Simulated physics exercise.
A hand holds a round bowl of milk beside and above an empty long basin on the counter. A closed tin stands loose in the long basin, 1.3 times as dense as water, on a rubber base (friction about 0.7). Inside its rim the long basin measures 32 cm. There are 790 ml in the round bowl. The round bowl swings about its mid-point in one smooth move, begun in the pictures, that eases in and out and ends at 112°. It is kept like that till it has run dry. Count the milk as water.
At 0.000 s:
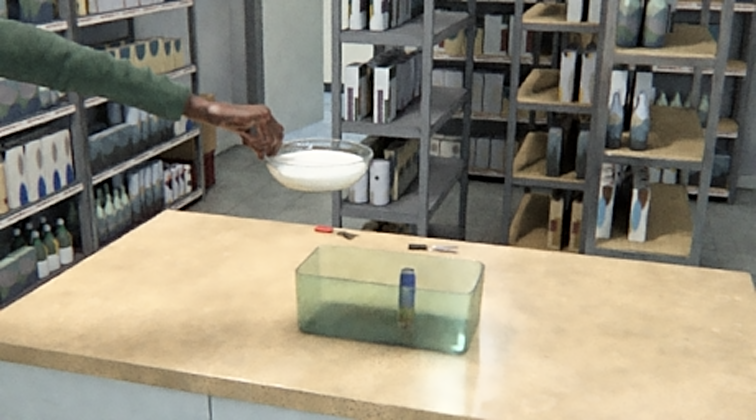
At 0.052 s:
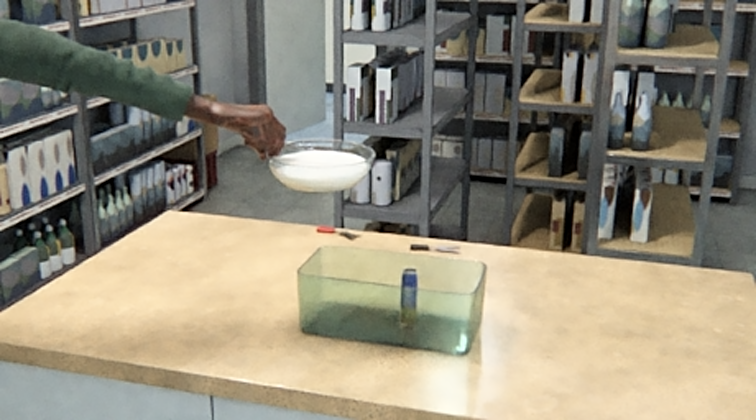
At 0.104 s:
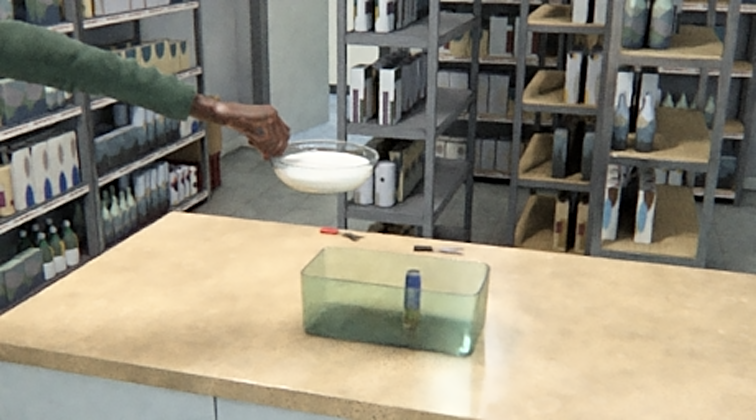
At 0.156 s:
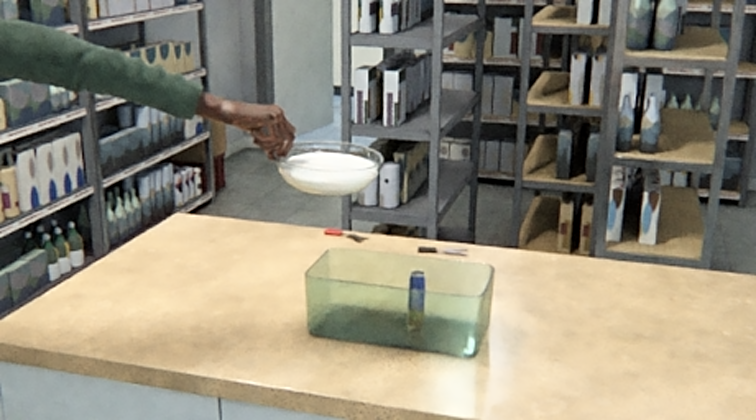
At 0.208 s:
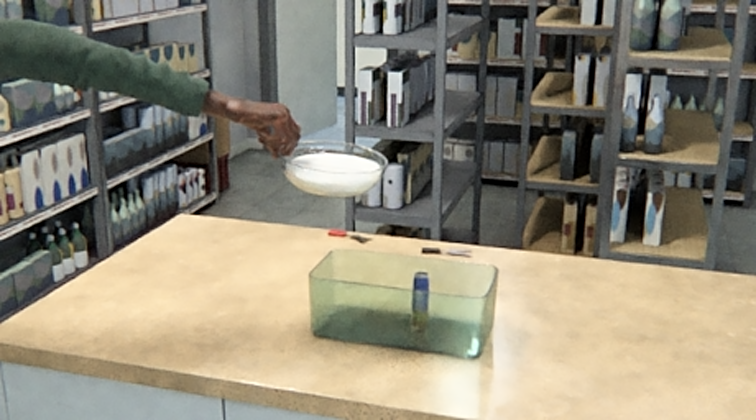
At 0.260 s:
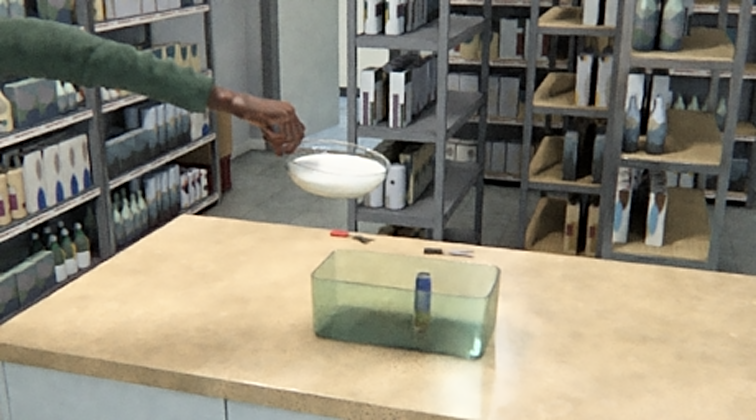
A glass bowl of milk, held by a hand in a green sleeve above a long, clear greenish basin on a counter, starts out level. It then tilts slightly, its right side dipping toward the basin where a small blue-topped tin stands, while the whole view drifts a little.
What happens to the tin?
The tin remains upright.
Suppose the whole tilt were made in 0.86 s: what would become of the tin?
The tin stays up.
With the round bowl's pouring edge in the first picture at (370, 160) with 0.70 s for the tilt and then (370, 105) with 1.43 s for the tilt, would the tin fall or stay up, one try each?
First it topples; then it keeps standing.
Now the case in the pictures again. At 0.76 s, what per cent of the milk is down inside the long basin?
Some 26 per cent.
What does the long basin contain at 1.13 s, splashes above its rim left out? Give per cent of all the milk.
About 98 per cent.
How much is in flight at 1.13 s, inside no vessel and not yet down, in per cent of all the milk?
About 2 per cent.
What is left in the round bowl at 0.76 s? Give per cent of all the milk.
Near 32 in a hundred.
By 0.76 s the tilt is 62° and 32 per cent is still to pour; the tin stands where it began.
By 1.13 s the tilt is 100° and 0 per cent is still to pour; the tin stands where it began.
By 1.51 s the tilt is 112° and 0 per cent is still to pour; the tin stands where it began.
By 1.93 s the tilt is 112° and 0 per cent is still to pour; the tin stands where it began.
At rest the tin stands where it began.
